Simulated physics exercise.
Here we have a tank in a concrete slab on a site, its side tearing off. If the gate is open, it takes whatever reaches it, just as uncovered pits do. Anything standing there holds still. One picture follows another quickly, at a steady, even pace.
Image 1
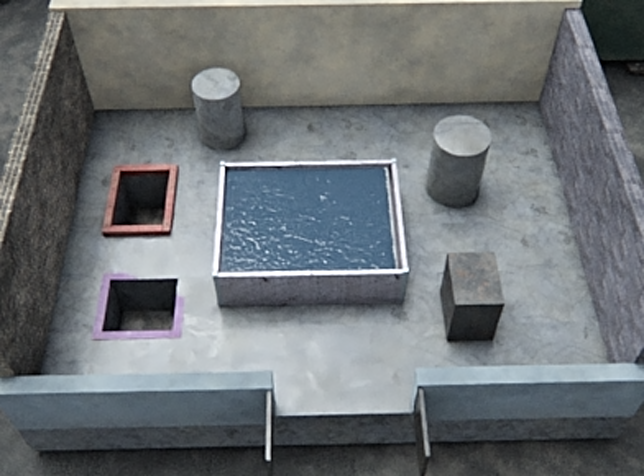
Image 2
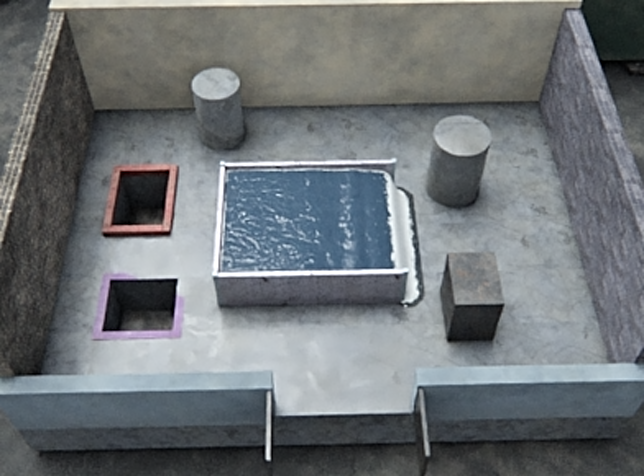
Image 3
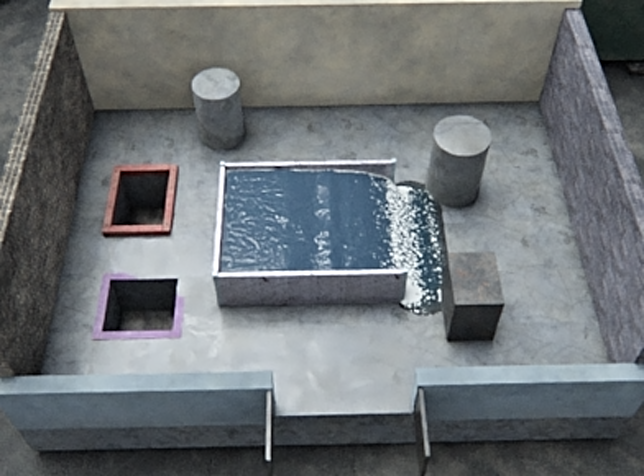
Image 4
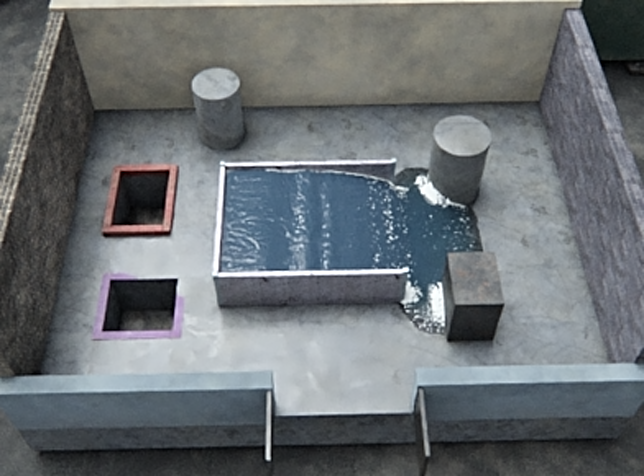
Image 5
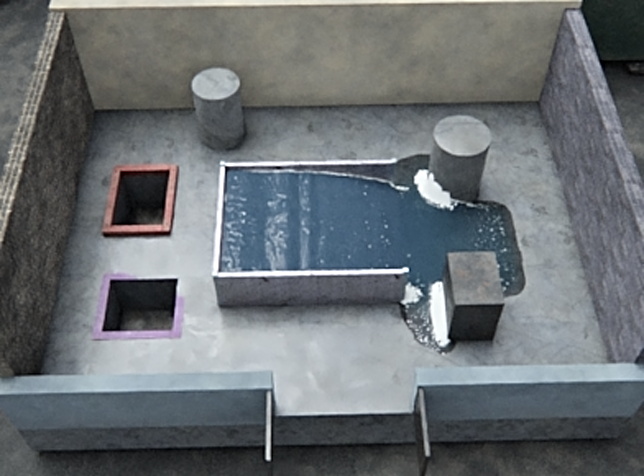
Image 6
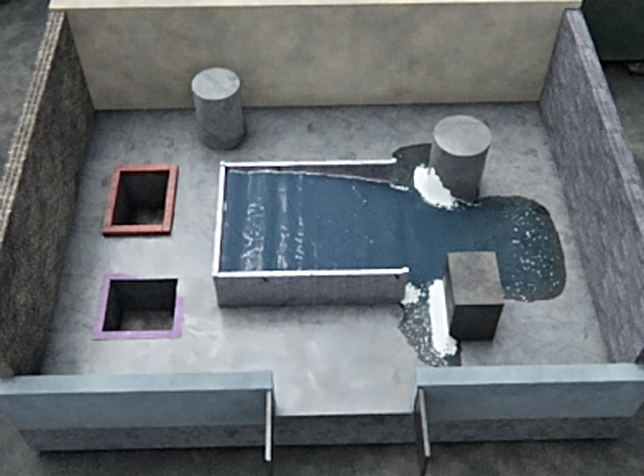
In a walled concrete yard, water pours from a tank's open right side between two blocks.
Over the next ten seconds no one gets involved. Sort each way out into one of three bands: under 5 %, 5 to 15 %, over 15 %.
Sorted: Gate - 5 to 15 %; red pit - under 5 %; purple pit - 5 to 15 %.
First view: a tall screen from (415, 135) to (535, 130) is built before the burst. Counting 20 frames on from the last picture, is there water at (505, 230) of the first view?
Submerged.
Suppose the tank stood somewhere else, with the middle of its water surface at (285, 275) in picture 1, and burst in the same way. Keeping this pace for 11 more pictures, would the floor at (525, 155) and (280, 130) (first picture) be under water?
In that order: Covered, no water.
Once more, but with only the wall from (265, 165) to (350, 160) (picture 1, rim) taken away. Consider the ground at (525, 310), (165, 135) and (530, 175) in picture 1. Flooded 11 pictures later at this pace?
As listed: Clear, under water, dry.
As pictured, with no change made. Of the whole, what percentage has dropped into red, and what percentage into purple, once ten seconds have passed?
About 2 and 8 per cent.
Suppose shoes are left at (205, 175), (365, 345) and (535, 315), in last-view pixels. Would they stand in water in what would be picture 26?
Taking them as listed, I'd call them high and dry, soaked through and soaked through.
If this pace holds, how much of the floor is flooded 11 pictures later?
I'd say 40 per cent.
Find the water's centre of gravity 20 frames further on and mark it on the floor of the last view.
(438, 240).
A moment on, water covers 25 % of the floor; the gate 0 %, the red pit 0 %, the purple pit 0 %.
Next, water covers 40 % of the floor; the gate 1 %, the red pit 0 %, the purple pit 0 %.
Then, water covers 50 % of the floor; the gate 2 %, the red pit 0 %, the purple pit 0 %.
Later, water covers 85 % of the floor; the gate 7 %, the red pit 0 %, the purple pit 2 %.
In the end, water covers 95 % of the floor; the gate 11 %, the red pit 2 %, the purple pit 7 %.
